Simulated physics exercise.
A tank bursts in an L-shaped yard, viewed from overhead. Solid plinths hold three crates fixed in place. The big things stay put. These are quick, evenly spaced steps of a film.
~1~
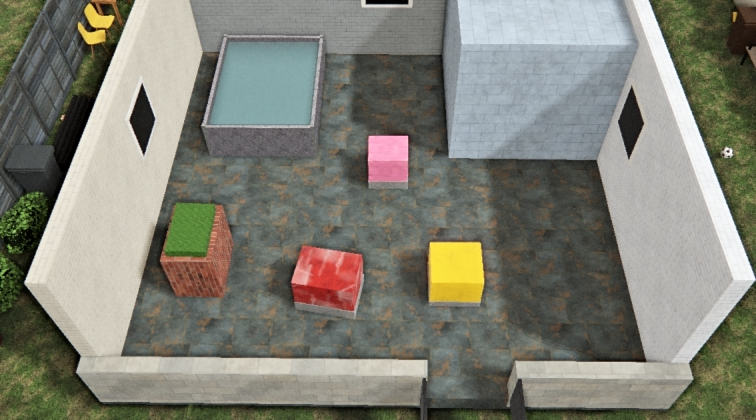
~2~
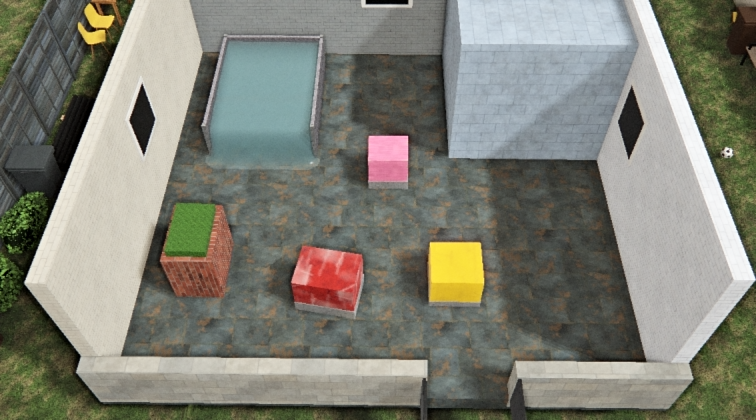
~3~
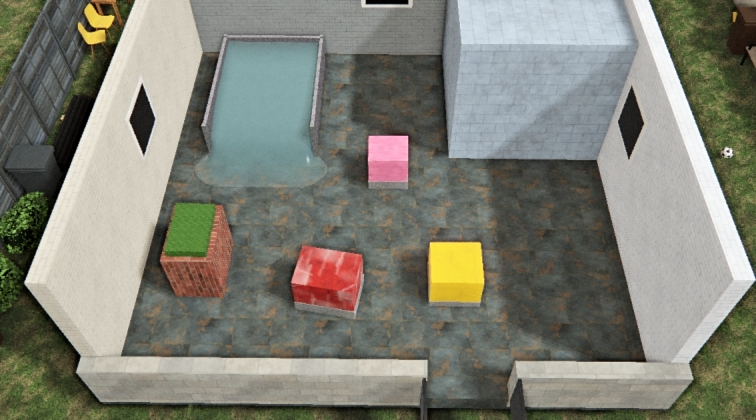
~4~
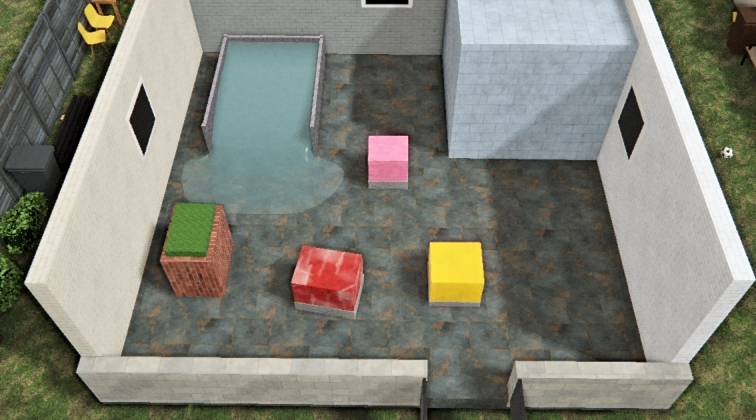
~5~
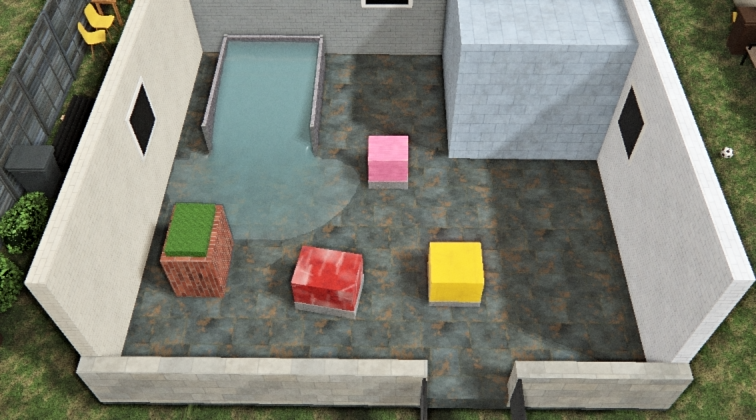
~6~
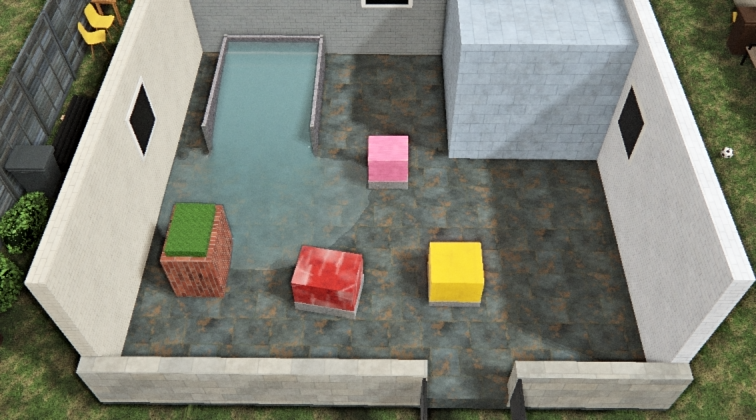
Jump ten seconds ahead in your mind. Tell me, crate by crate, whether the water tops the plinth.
Pink crate: No, it does not. Yellow crate: Yes, it does. Red crate: Yes, it does.
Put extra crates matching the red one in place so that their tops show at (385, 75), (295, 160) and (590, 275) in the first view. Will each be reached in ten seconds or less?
So, the first one stays clear of it, the next one gets caught, and the final one stays clear of it.
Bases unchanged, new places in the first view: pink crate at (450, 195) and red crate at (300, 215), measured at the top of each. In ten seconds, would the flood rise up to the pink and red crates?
Taking them in turn, pink is overtopped and red is overtopped.
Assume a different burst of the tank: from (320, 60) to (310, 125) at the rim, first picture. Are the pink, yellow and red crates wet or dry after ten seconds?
The pink crate gets drenched; the yellow crate gets drenched; the red crate stays untouched.
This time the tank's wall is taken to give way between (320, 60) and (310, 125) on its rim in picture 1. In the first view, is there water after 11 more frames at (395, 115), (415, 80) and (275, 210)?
Soaked / soaked / unwetted.
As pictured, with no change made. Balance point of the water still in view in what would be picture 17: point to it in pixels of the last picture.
Somewhere around (264, 191) in the last view.
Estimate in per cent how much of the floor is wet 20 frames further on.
I'd guess some 55 per cent.
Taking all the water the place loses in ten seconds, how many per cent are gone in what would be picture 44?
My estimate is roughly 70 percent.
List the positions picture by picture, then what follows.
The first frame shows the tank at (267, 82) is whole and still.
In the second frame, the front is at (208, 158), out from the gap at (262, 147).
In the third frame, the front is at (200, 175), out from the gap at (263, 148).
In the fourth frame, water pours out at (263, 149) and has run to a hidden place.
In the fifth frame, the front is at a hidden place, out from the gap at (263, 149).
In the sixth frame, the front is at (275, 265), out from the gap at (263, 149).
A moment on, water covers 30 % of the floor; the pink crate water round its plinth, the yellow crate not reached, the red crate water round its plinth.
Next, water covers 40 % of the floor; the pink crate water round its plinth, the yellow crate water round its plinth, the red crate water round its plinth.
Then, water covers 55 % of the floor; the pink crate water round its plinth, the yellow crate water round its plinth, the red crate water round its plinth.
Later, water covers 80 % of the floor; the pink crate water round its plinth, the yellow crate water round its plinth, the red crate water round its plinth.
In the end, water covers 95 % of the floor; the pink crate stayed above the water, the yellow crate was topped, the red crate was topped.
